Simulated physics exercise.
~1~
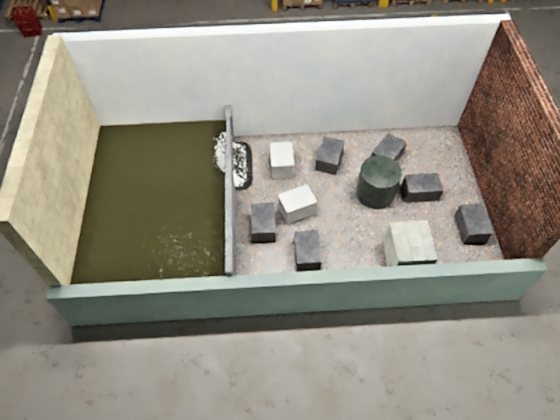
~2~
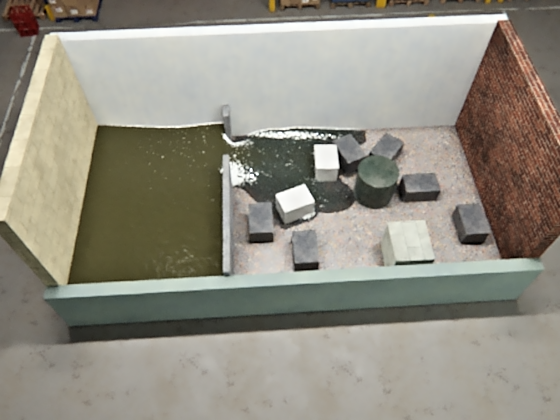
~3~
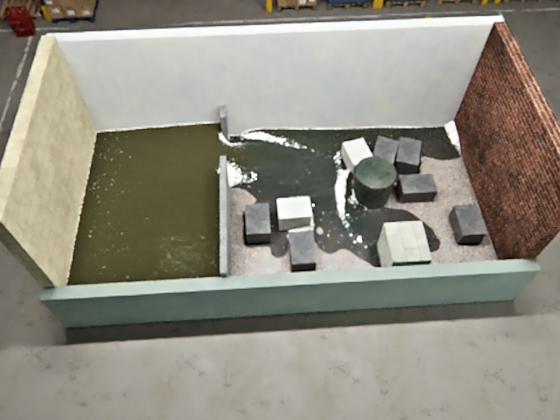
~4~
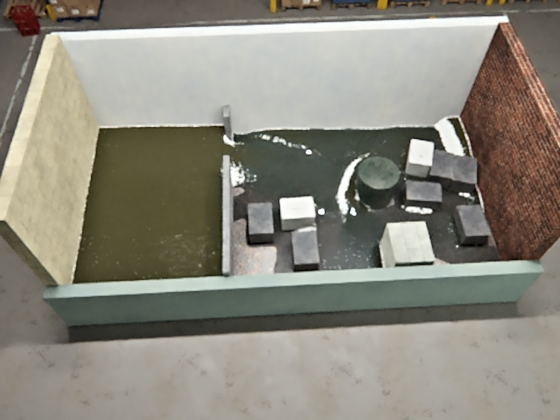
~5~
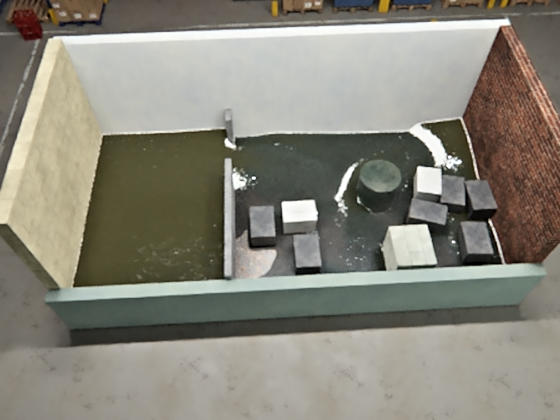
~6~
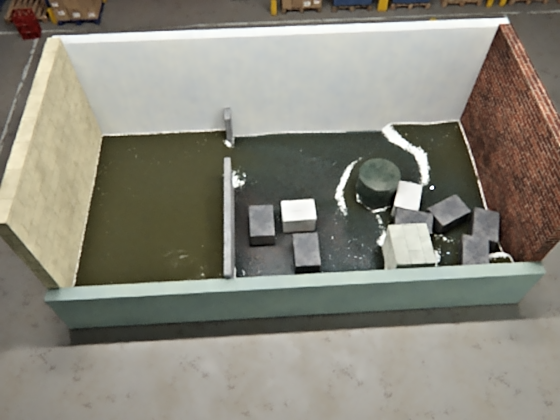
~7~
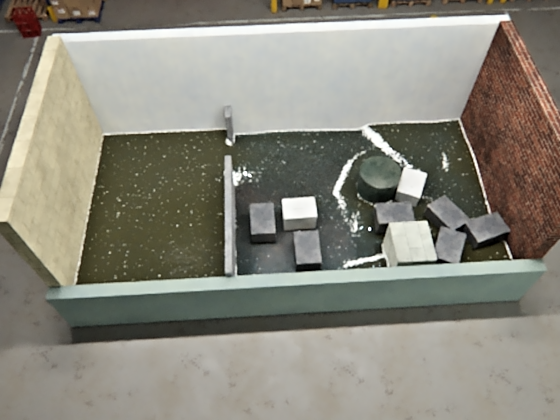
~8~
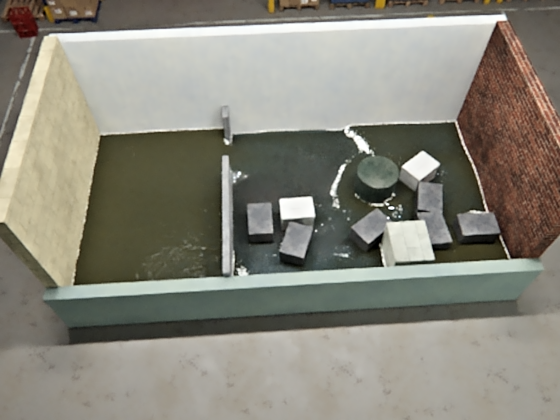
Walled store room with dark water pouring through a partition gap, spreading across the floor, and shifting blocks right, then toward the front.
